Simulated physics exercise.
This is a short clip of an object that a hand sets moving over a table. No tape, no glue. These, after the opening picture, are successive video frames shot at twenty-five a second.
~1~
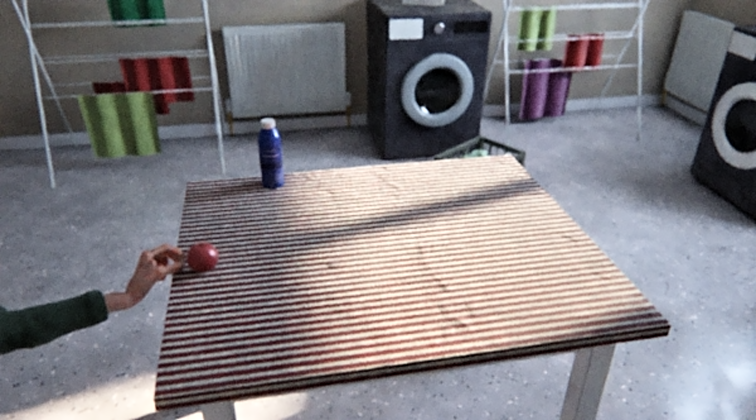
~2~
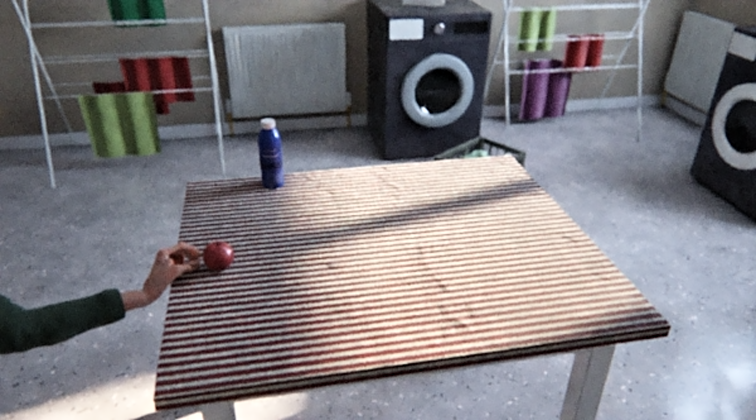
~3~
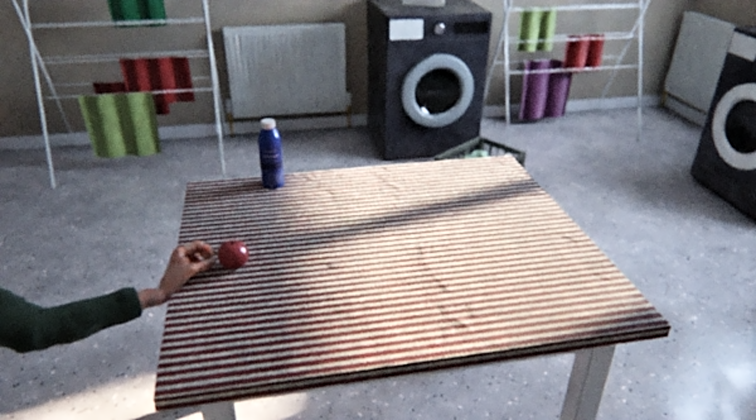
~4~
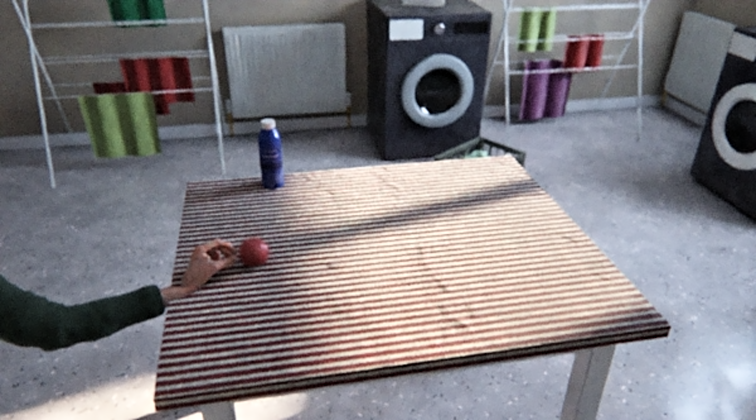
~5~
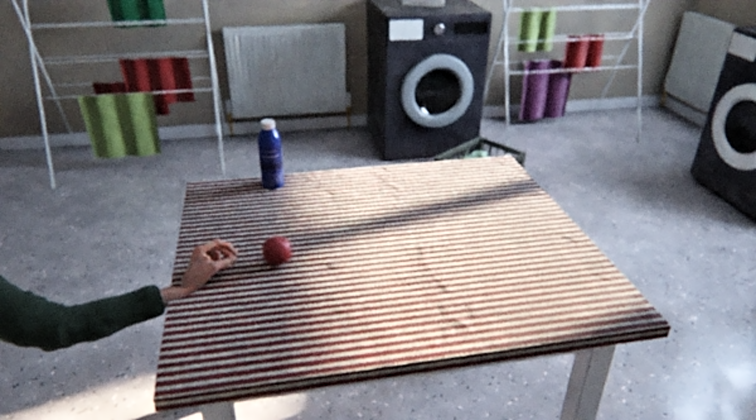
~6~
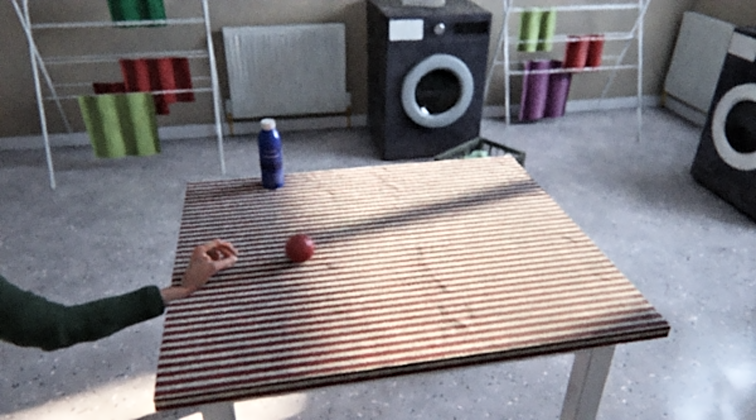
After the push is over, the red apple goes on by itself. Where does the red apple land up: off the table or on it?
Off the table.
Then, 0.30 s after the last picture, red apple rolled well along near (452, 232).
Then, 0.60 s after the last picture, red apple rolled well along near (576, 220).
Then, 1.00 s after the last picture, red apple now off the table.
By the end, off the table, red apple.
